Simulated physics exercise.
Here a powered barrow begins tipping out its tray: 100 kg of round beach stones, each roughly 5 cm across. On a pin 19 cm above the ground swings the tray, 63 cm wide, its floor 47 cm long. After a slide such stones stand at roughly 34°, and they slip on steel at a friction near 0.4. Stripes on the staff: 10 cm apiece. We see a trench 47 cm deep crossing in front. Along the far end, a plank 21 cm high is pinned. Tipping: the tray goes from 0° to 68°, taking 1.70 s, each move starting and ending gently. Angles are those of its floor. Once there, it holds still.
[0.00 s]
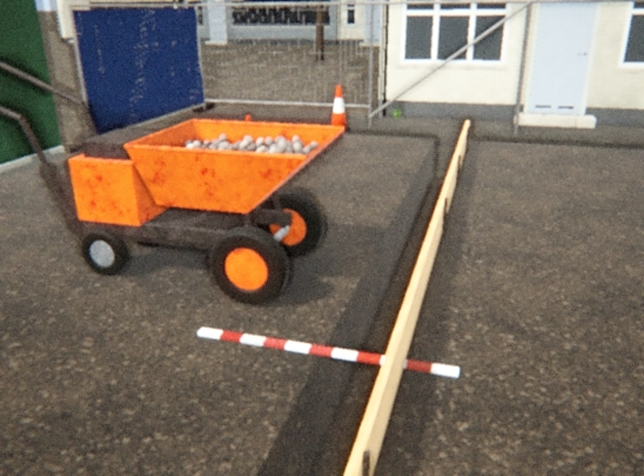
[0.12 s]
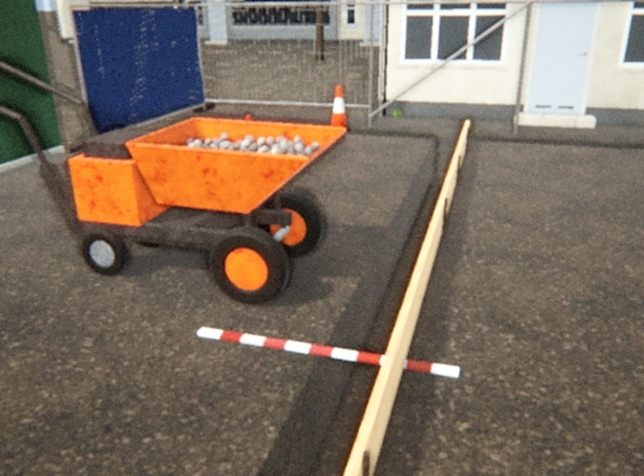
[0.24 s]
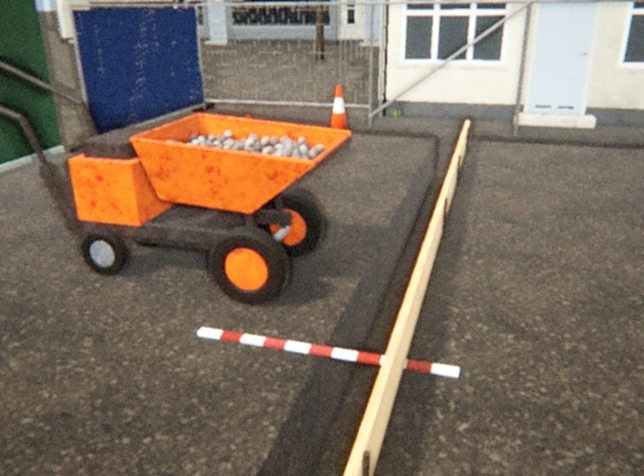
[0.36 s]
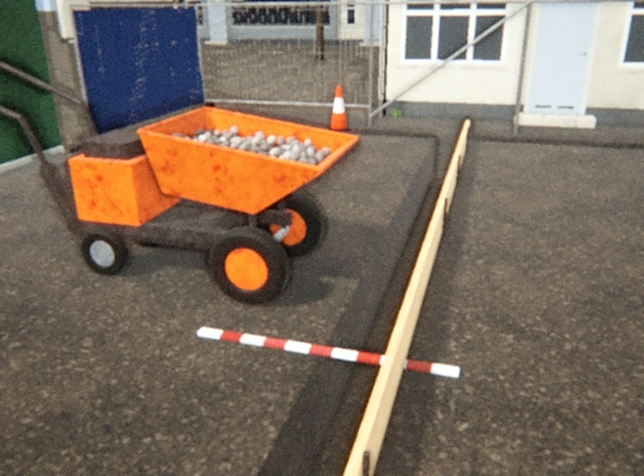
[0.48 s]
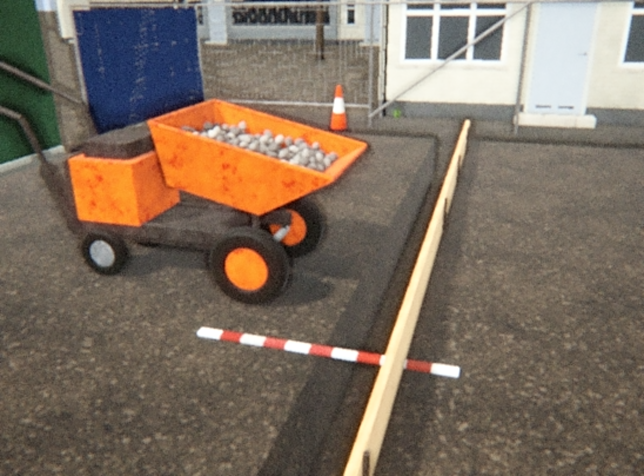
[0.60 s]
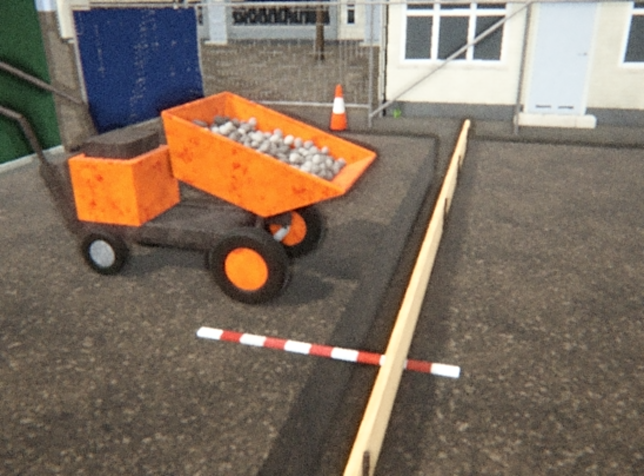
An orange powered barrow loaded with grey stones stood beside a wooden plank and a red-and-white striped staff, and its tray slowly tilted, the back rising while the front lip dipped toward the right.
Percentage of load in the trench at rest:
88 %.
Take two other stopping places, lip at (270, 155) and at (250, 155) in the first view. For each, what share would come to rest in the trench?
I'd expect some 100 per cent, then some 100.
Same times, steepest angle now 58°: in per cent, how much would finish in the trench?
Some 75 in a hundred, I'd say.
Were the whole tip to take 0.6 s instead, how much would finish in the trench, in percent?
It'd be some 80 per cent.
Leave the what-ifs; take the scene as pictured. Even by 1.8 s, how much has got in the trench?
Roughly 45 percent of the load.
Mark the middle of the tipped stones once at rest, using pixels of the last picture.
Near (391, 360).
After 1.3 s the floor is at 57°; 99 % in the tray, 1 % in the trench; the foremost stones are at (402, 254).
After 1.8 s the floor is at 68°; 49 % in the tray, 43 % in the trench, 8 % past the trench; the foremost stones are at (494, 309).
After 2.2 s the floor is at 68°; 21 % in the tray, 68 % in the trench, 12 % past the trench; the foremost stones are at (533, 302).
After 4.1 s the floor is at 68°; 0 % in the tray, 88 % in the trench, 12 % past the trench; the foremost stones are at (539, 300).
